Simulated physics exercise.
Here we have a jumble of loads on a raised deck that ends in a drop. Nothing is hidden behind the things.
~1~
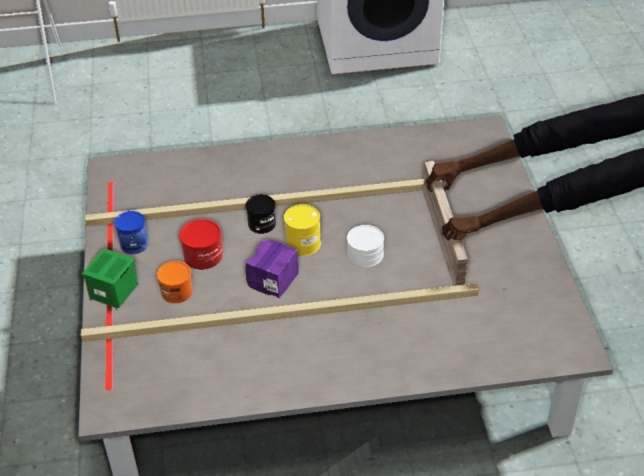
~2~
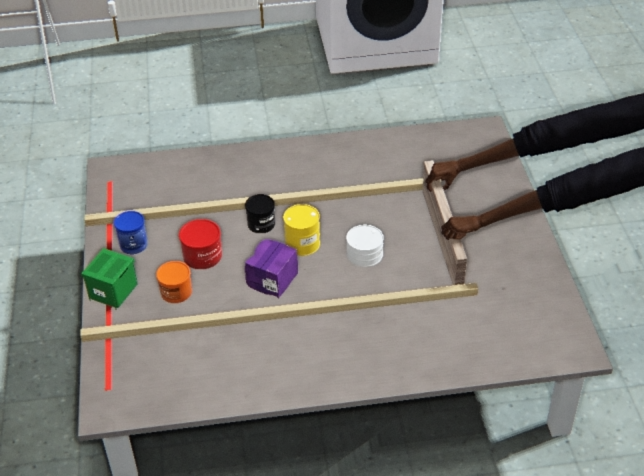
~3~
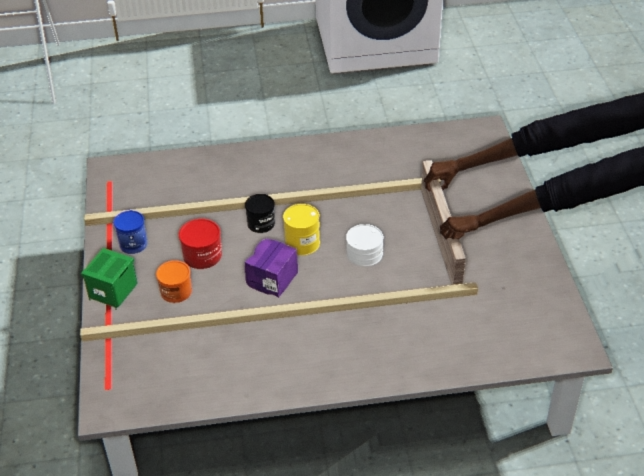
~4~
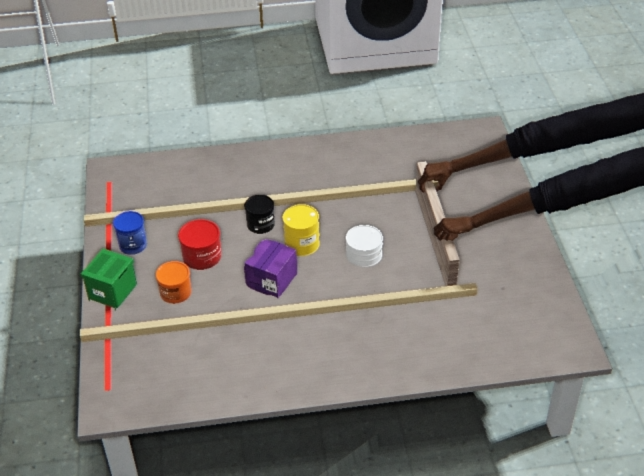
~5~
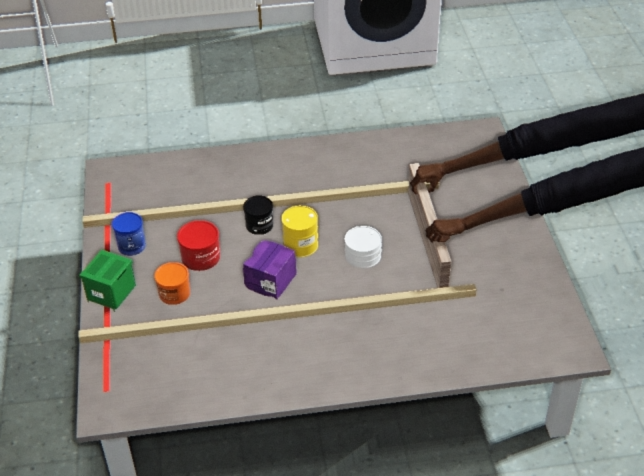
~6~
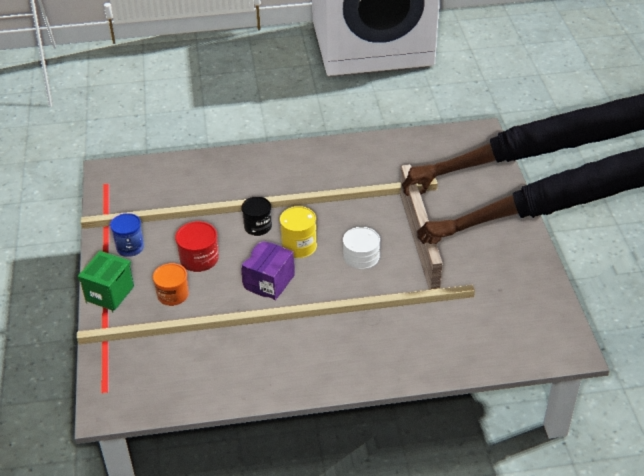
To begin with, two hands hold a wooden plank upright at the right end of two rails on a table, with colourful containers and a red line to the left. The hands then slide the plank a short way left between the rails, towards the white container, while the containers stay put.
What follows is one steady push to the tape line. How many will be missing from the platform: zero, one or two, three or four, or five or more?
Here the number that fall off is three or four.
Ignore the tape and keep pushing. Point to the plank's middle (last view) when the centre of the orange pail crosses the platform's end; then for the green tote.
About (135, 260), and (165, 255) for the other.
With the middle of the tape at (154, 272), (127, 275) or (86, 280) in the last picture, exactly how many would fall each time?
Down on the ground: 1, 3 and 8.
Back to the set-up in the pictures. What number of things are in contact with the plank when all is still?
4 of them.
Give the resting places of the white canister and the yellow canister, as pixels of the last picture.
Near (85, 281) and (85, 248).
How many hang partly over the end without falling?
Overhanging: 4.
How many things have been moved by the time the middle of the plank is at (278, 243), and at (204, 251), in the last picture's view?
At the one place 4, at the other 6.
Early on, none off yet; green tote at rest near (107, 282); blue pail at rest near (128, 235); orange pail at rest near (171, 285).
A while later, none off yet; green tote travelled about its own width near (78, 283); blue pail travelled a little near (120, 233); orange pail travelled well along near (113, 288).
Finally, the number that fall off is three or four; lost, red pail, orange pail, blue pail and green tote.
